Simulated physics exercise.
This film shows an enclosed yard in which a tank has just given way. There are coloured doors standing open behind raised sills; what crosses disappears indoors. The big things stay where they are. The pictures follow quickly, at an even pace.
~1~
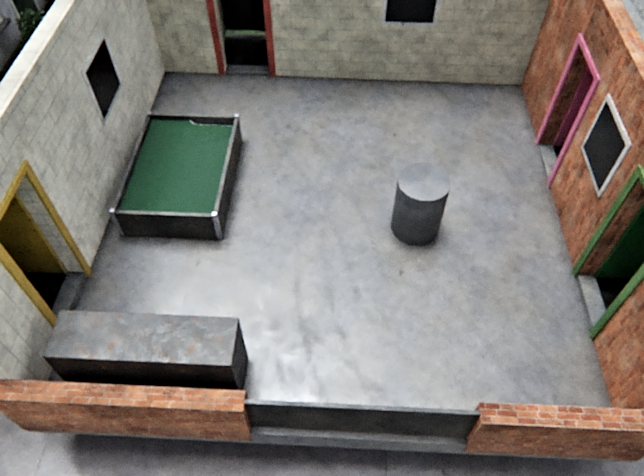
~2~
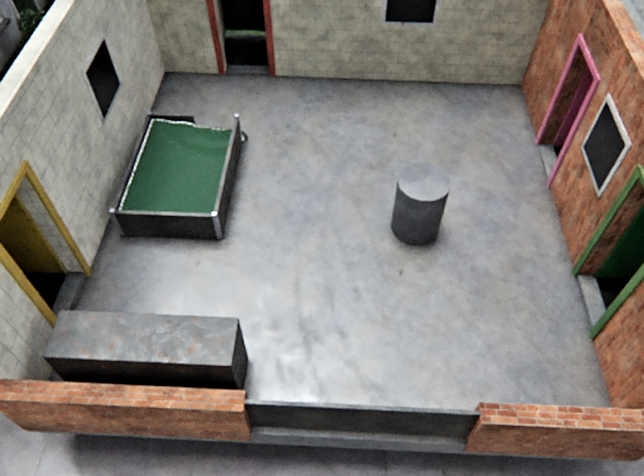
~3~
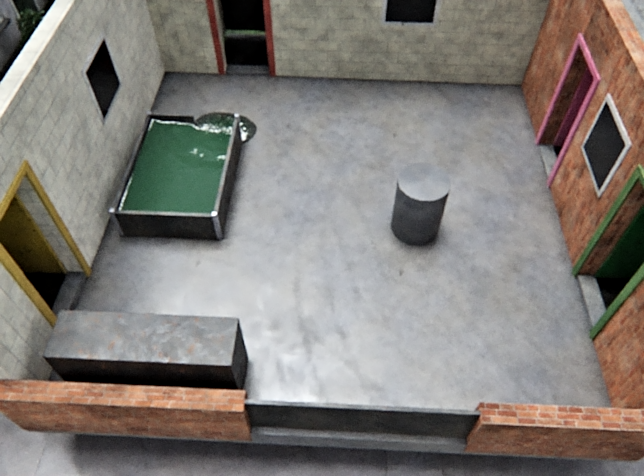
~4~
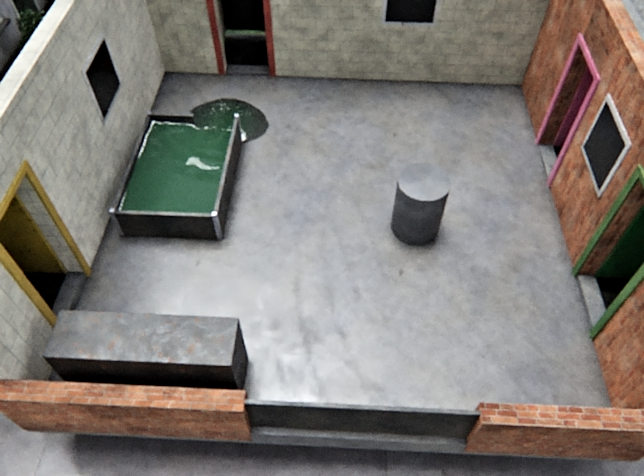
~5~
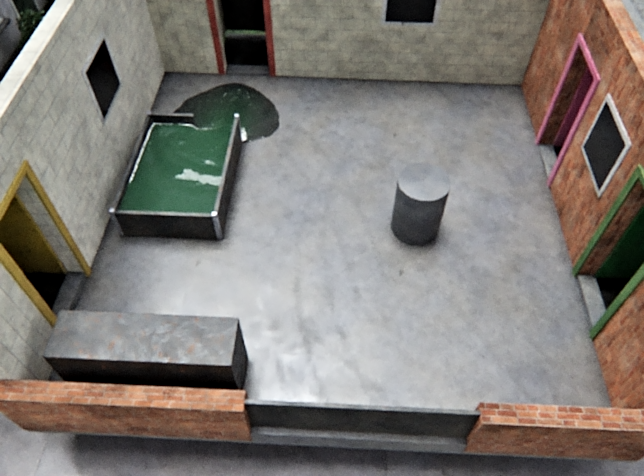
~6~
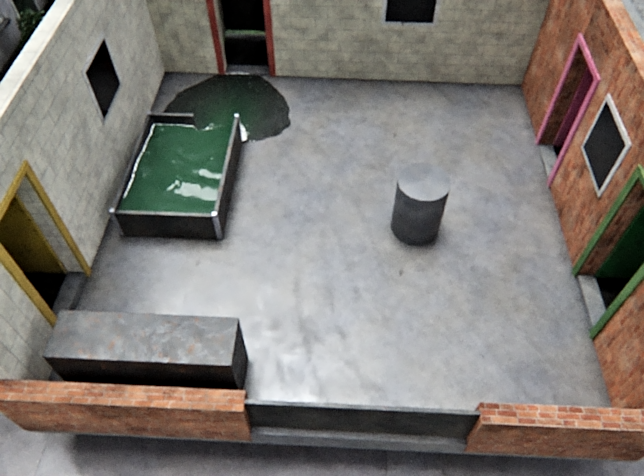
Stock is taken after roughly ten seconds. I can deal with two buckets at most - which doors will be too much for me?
Here is how it goes: The pink door will be manageable; the green door will be manageable; the red door will be too much; the yellow door will be manageable.
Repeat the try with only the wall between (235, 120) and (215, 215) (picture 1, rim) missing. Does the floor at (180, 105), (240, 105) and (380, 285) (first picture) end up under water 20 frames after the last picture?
Taken in turn they're unwetted, unwetted and swamped.
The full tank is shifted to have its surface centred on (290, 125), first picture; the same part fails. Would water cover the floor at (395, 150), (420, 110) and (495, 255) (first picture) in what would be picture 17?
Points in order: Not reached; inundated; not reached.
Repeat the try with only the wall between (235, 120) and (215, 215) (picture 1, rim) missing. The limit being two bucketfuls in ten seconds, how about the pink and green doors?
Pink exceeds the limit, green falls short.
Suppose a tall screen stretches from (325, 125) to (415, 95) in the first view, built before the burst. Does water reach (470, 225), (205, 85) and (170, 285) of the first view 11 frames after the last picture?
In order: Untouched, soaked, untouched.
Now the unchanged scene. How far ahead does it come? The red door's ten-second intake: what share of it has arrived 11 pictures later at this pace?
By then roughly 30 percent of the ten-second total is in.
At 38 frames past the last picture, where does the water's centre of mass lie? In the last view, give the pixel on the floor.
The water's middle lies around (267, 143).
A moment on, water covers 10 % of the floor; the pink door not reached, the green door not reached, the red door over two buckets in, the yellow door not reached.
Next, water covers 15 % of the floor; the pink door not reached, the green door not reached, the red door far over two buckets in, the yellow door not reached.
Then, water covers 25 % of the floor; the pink door not reached, the green door not reached, the red door far over two buckets in, the yellow door not reached.
Later, water covers 35 % of the floor; the pink door wet at the sill, nothing in, the green door not reached, the red door far over two buckets in, the yellow door wet at the sill, nothing in.
In the end, water covers 45 % of the floor; the pink door under two buckets in, the green door wet at the sill, nothing in, the red door far over two buckets in, the yellow door wet at the sill, nothing in.
